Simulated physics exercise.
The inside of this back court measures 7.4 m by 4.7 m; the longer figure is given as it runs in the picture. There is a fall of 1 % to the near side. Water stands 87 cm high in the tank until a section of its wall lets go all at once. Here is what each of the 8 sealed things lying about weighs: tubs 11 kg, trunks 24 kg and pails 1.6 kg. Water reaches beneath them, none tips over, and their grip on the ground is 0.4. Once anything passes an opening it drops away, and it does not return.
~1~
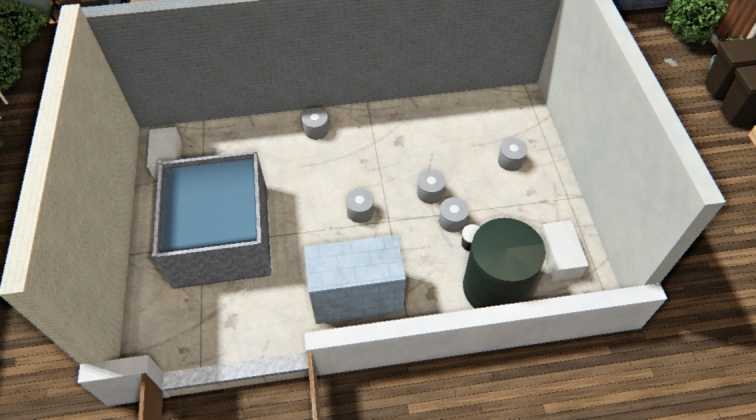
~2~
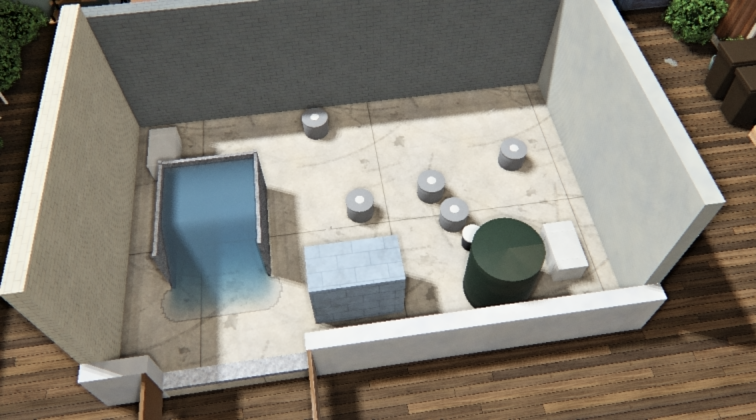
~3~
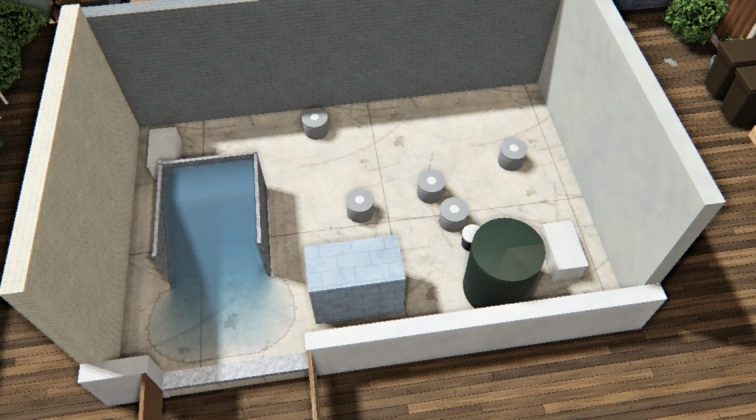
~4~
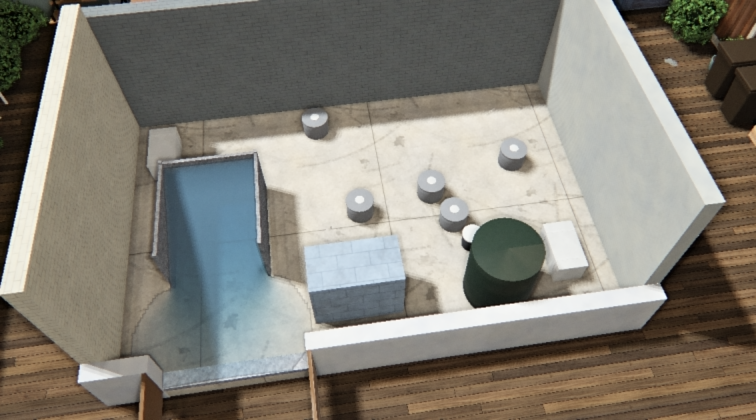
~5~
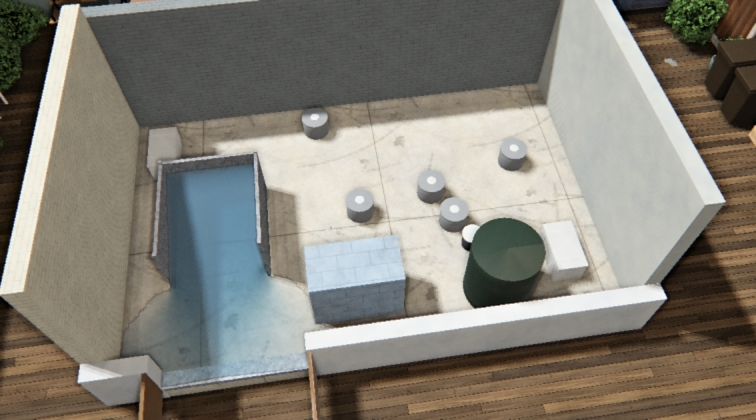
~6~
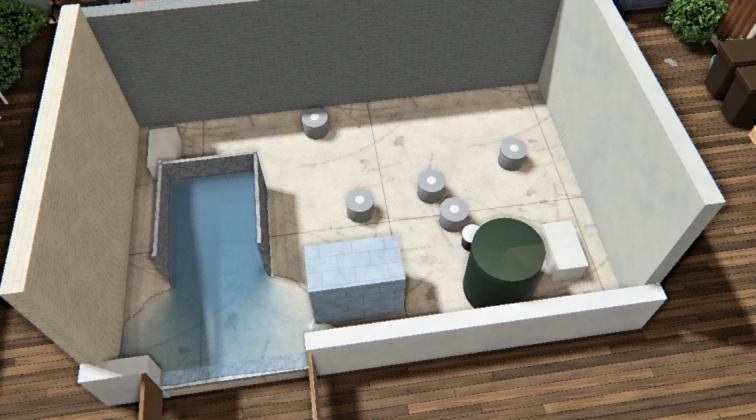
Water pours from the open near side of a raised tank and spreads across the floor.
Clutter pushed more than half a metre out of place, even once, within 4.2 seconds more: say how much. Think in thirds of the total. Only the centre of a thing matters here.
My answer: Less than a third of the total.
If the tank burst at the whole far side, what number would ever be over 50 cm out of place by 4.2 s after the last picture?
Then it comes to 4 of them.
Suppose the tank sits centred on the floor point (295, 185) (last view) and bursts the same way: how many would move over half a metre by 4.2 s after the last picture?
Result: 4 of them.
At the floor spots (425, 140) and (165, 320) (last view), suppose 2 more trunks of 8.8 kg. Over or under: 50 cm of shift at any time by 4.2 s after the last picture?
Well, in turn they are below that and above that.
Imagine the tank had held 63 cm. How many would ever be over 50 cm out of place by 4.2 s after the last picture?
0.
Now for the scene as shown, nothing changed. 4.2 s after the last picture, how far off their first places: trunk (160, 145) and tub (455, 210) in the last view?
Respectively, 0 centimetres and 0 centimetres.
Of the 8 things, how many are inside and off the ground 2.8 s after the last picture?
Count at that moment: 0.
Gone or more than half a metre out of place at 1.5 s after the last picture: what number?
By my reckoning, 0.
Then, 0.4 s after the last picture 0 of 8 are over 50 cm from their spots; 0 afloat.
Then, 1.5 s after the last picture 0 of 8 are over 50 cm from their spots; 0 afloat.
Then, 2.8 s after the last picture 0 of 8 are over 50 cm from their spots; 0 afloat.
Then, 4.2 s after the last picture 0 of 8 are over 50 cm from their spots, and 0 have been at some point; 0 afloat.
